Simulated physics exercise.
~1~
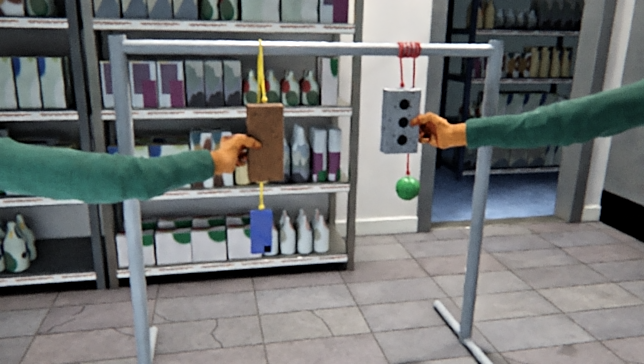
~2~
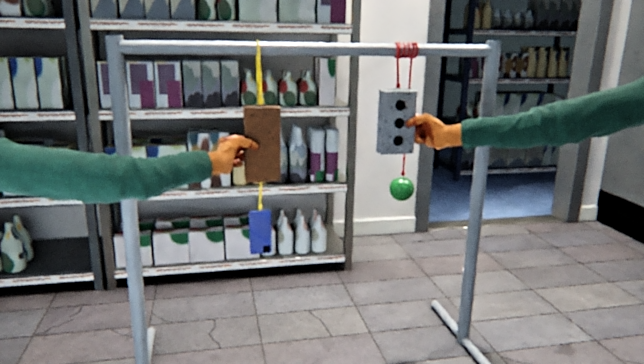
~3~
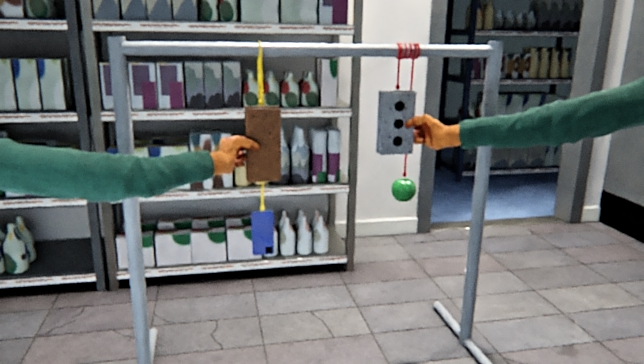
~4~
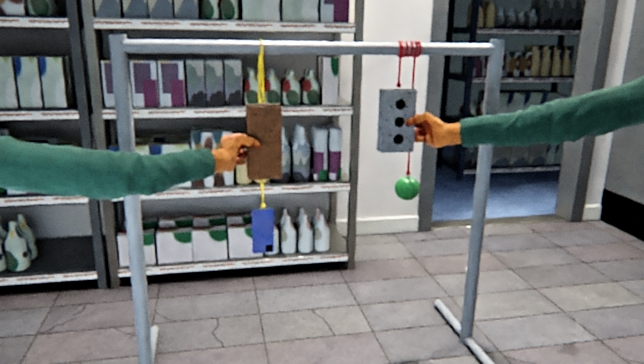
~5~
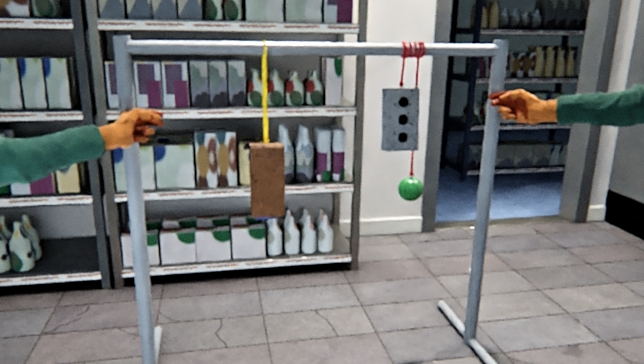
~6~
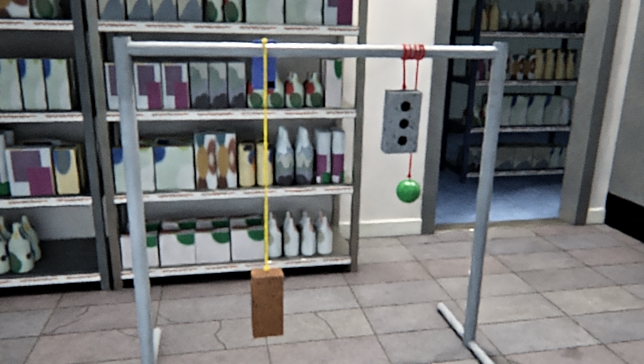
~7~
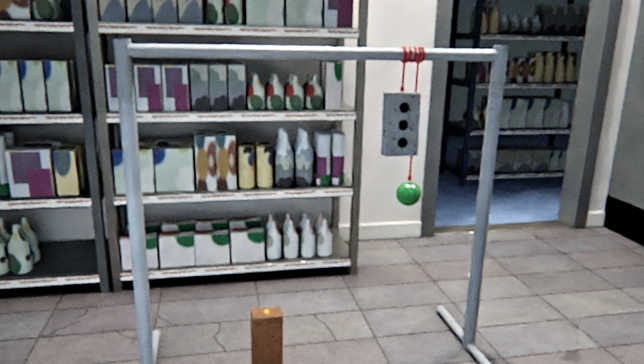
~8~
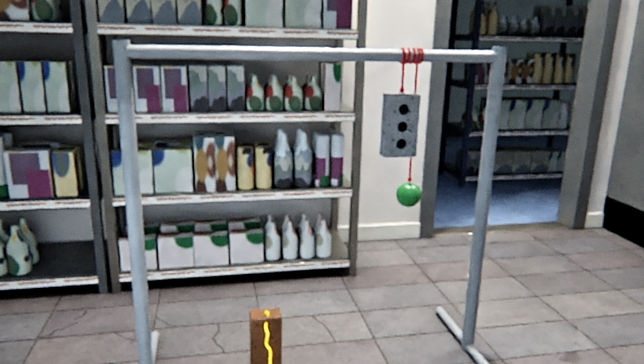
Two hands steadied a brick and a grey paver hanging from a rail, then let go and drew back; the brick dropped to the floor as its yellow lace slid over the rail, while the paver stayed hanging from its wrapped red lace.
